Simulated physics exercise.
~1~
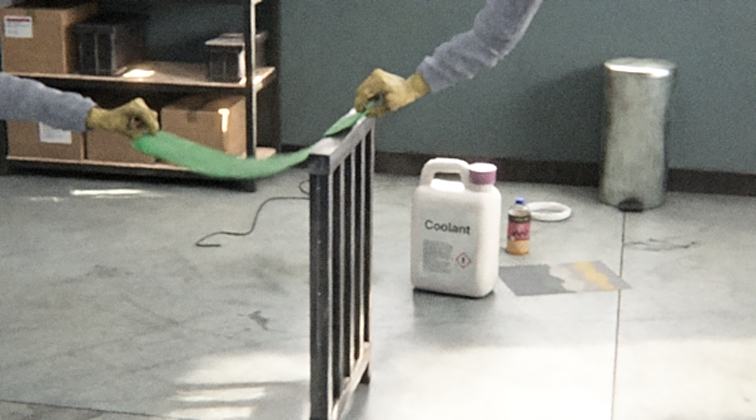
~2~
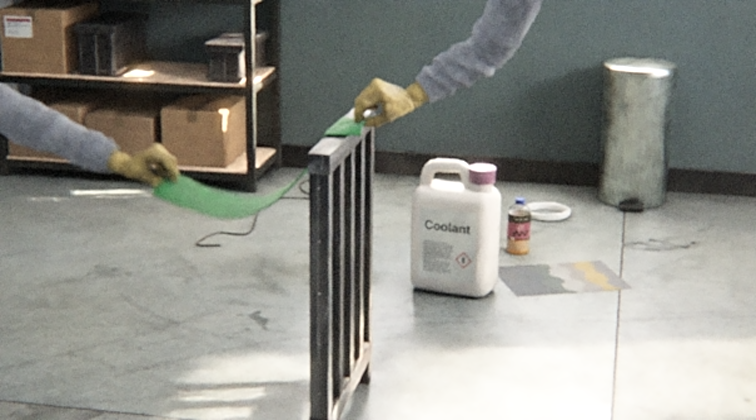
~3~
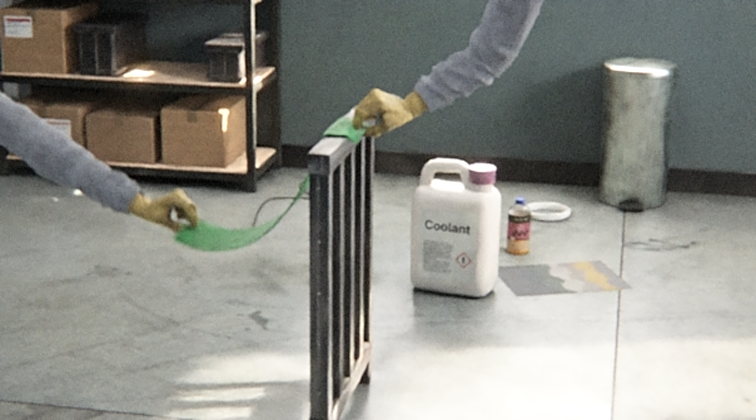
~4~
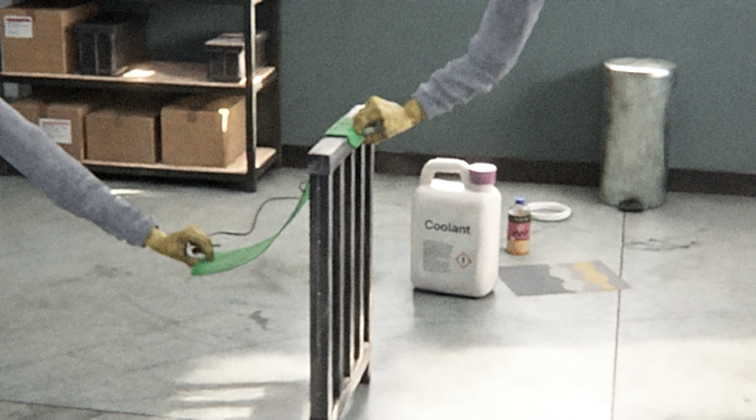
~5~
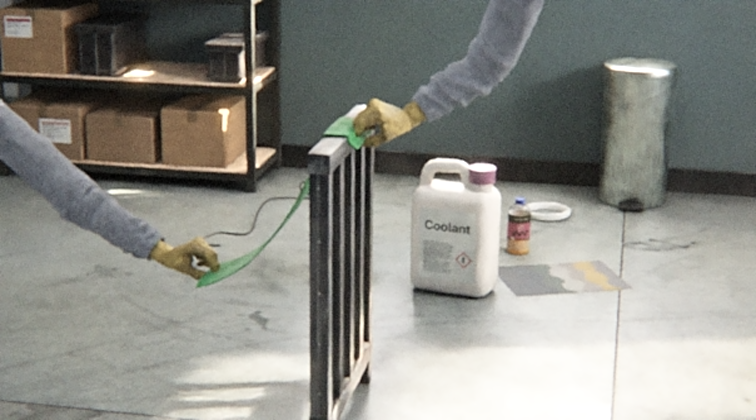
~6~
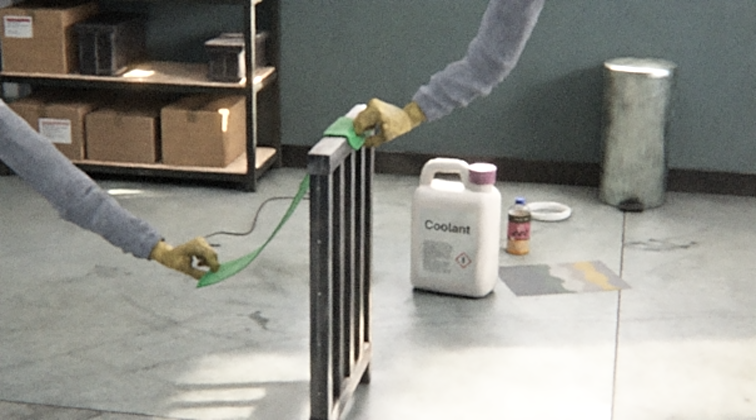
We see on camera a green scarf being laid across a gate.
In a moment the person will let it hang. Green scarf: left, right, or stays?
Slides off leftward.
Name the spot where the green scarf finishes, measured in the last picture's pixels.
Once it stops, its middle sits at (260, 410).
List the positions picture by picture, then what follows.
The first frame shows left end (135, 148); right end (355, 122); top of the gate (319, 158).
The second frame shows left end (156, 195); right end (355, 135).
The third frame shows left end (177, 241); right end (352, 141); top of the gate (319, 158).
The fourth frame shows left end (195, 275); right end (352, 145).
The fifth frame shows left end (200, 287); right end (353, 146).
The sixth frame shows left end (201, 287); right end (352, 147); far more of it on the left.
Then, 0.30 s past the final frame, scarf clear of the top and falling near (287, 281).
Then, 0.52 s past the final frame, scarf in a heap on the floor near (264, 406).
When it is over, scarf in a heap on the floor near (260, 410). The green scarf falls on the left side.
